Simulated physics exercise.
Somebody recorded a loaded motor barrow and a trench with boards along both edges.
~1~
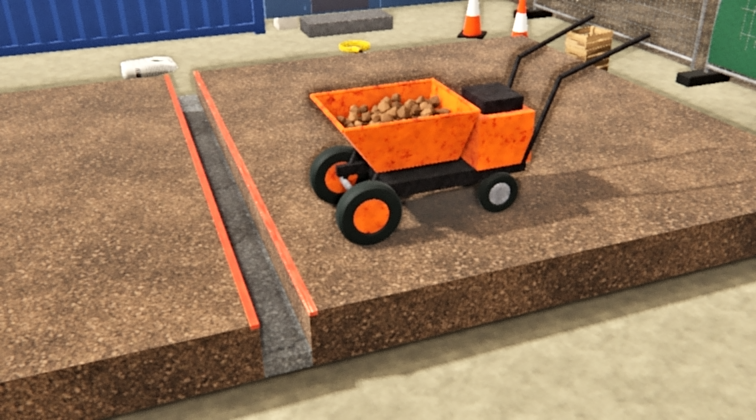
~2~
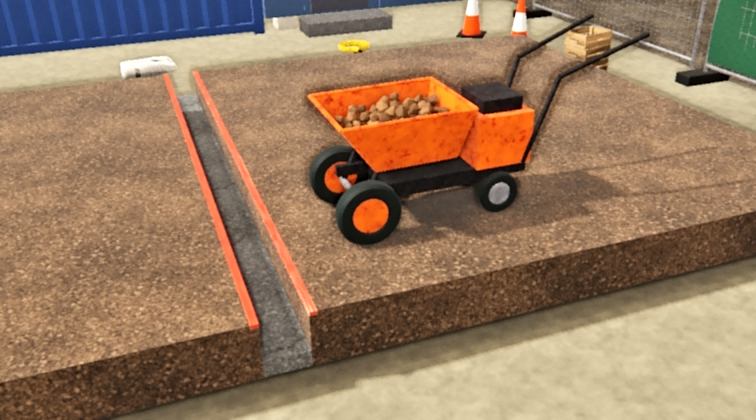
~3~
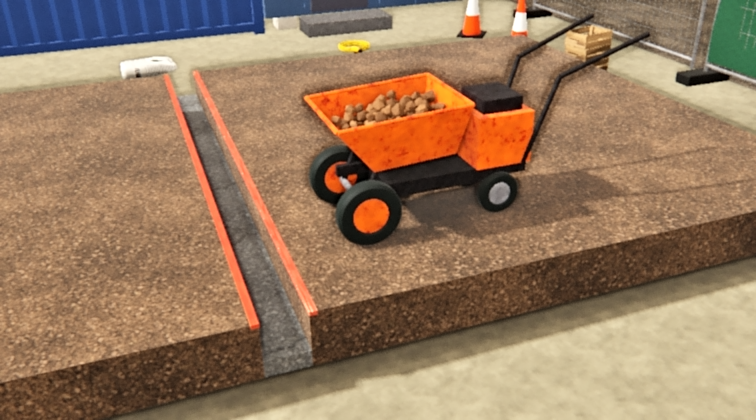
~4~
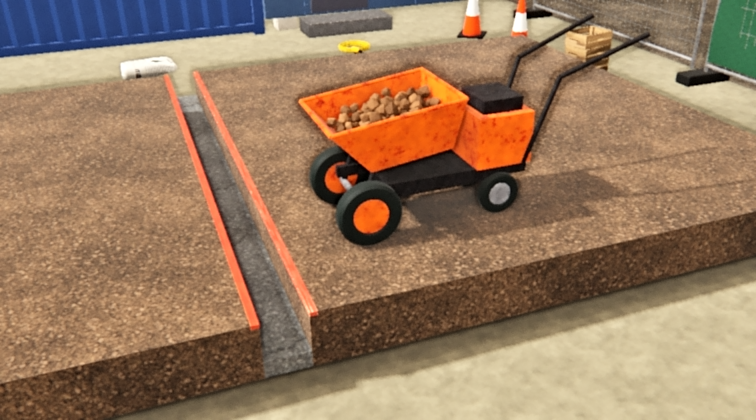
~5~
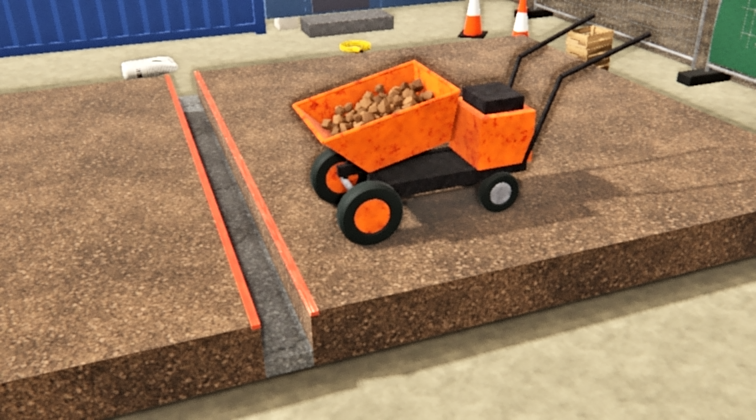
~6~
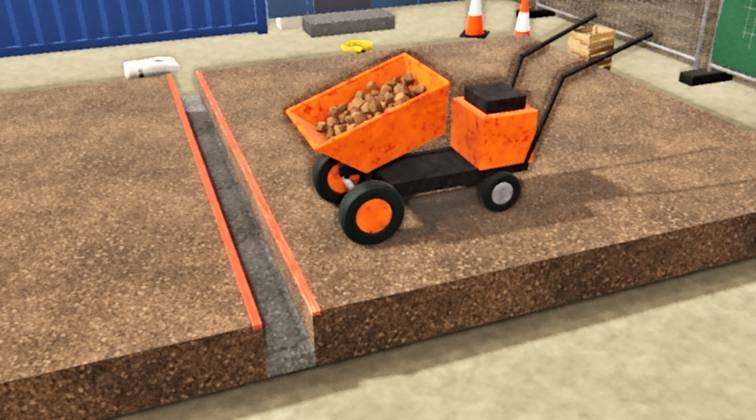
The orange skip of a motor barrow, loaded with brown clods, sat level at first, then tilted slowly forward to the left, its back end rising, while the wheels stayed put beside a narrow board-edged trench.
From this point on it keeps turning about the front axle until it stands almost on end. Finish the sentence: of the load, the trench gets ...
... most of it.
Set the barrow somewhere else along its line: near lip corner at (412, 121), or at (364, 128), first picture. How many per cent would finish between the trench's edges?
It works out to 40 per cent in the first case and 90 per cent in the second.
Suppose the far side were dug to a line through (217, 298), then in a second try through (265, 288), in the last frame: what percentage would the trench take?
100 and 40 percent.
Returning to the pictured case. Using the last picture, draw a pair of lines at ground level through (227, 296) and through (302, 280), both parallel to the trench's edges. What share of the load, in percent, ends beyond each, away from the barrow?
The first comes to 20 %, the second to 100 %.
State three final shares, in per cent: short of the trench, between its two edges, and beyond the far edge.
I'd estimate short near 0, between near 80 and beyond near 20 per cent.
Soon, skip tipped steeply; all in the skip.
A while on, skip tipped right over; about half in the skip; about a third in or heaped over the trench; a small part beyond it; a stray few falling.
Towards the end, skip tipped right over; most in or heaped over the trench; about a quarter beyond it.
Finally, skip tipped right over; most in or heaped over the trench; about a quarter beyond it.
